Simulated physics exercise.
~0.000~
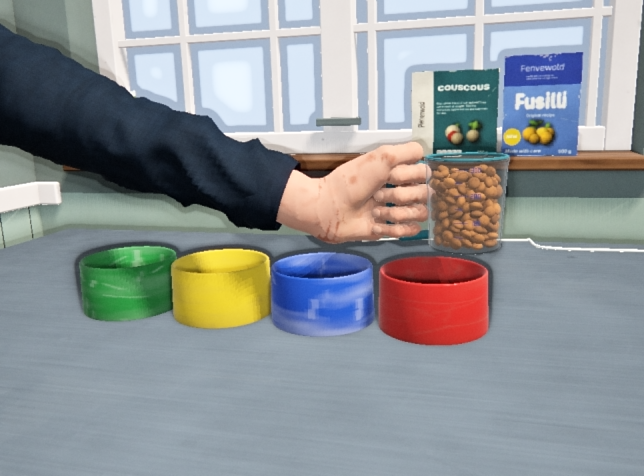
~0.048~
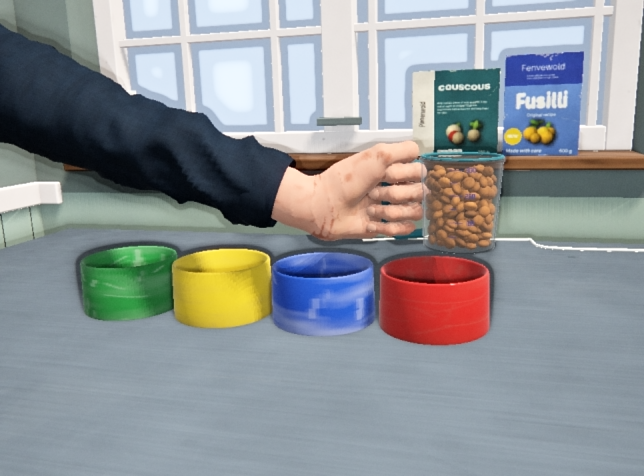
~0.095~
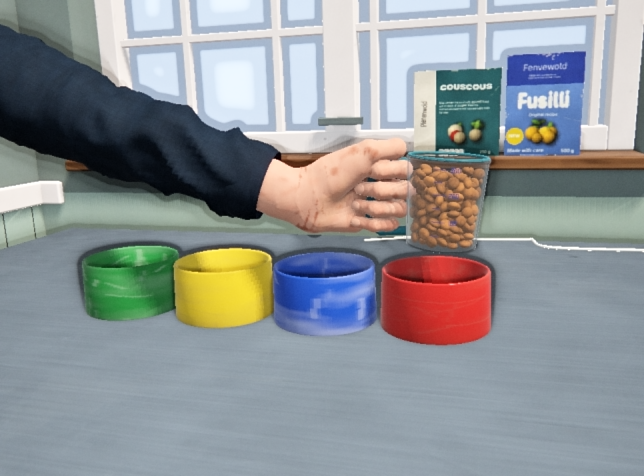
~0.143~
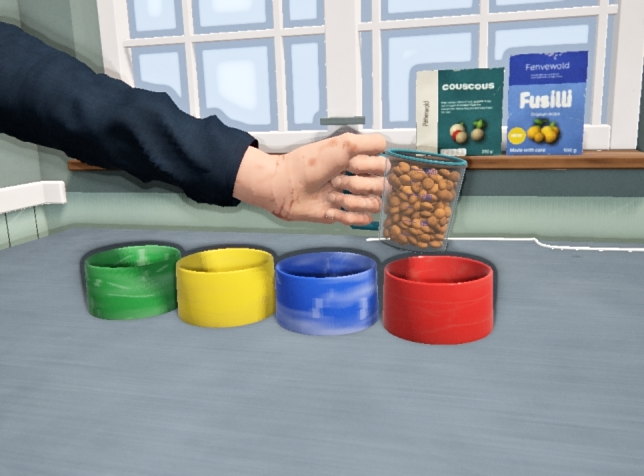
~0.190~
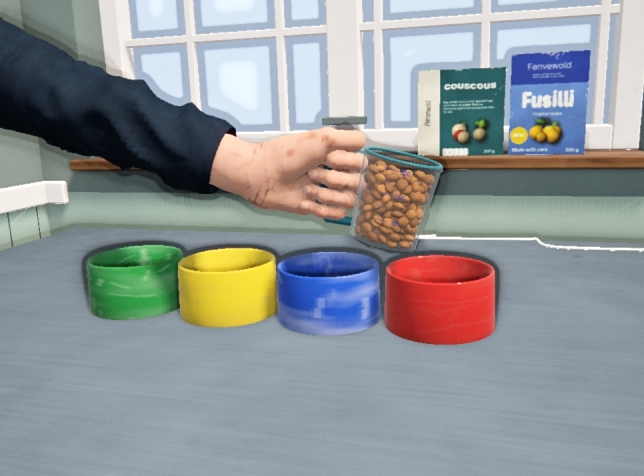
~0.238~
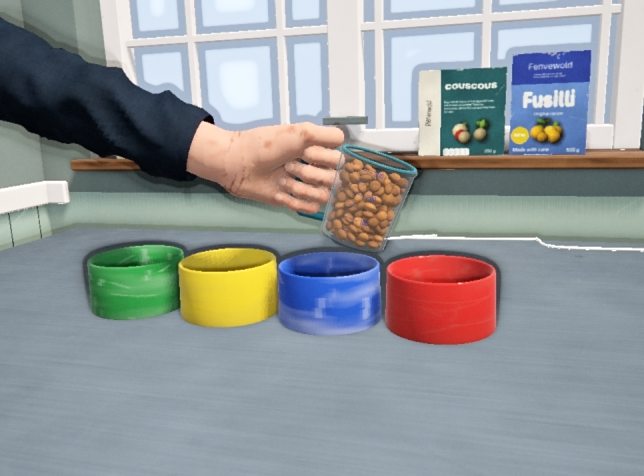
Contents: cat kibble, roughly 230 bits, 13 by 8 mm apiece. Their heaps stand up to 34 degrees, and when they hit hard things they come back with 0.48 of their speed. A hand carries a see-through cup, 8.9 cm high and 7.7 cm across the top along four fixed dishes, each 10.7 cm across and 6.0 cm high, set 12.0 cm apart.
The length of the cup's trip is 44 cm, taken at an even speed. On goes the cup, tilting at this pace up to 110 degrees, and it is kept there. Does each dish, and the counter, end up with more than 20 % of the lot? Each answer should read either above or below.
Red - below, blue - below, green - above, yellow - below, counter - below.
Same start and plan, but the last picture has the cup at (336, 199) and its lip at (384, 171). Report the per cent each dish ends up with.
The red dish keeps 0, the blue dish 0, the green dish 100 and the yellow dish 0.
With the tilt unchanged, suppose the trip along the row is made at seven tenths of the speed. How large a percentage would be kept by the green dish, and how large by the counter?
Then: Green 90, counter 0.
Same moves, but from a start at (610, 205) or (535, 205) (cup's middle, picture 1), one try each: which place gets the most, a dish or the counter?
Most goes to: Yellow; yellow.
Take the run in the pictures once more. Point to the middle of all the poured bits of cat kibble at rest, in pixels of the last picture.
Close to pixel (142, 284).
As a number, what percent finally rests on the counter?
About 0 %.
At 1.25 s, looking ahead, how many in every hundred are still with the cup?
About 55 percent.
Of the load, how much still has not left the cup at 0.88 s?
Some 100 per cent.
After 0.62 s, tilt 63 degrees; cup holds 100 %.
After 0.88 s, tilt 92 degrees; cup holds 100 %.
Then, at 1.25 s, tilt 110 degrees; cup holds 55 %, green 45 %.
By 3.3 s all is still; red 0 %, blue 0 %, green 100 %, yellow 0 %, counter 0 %.
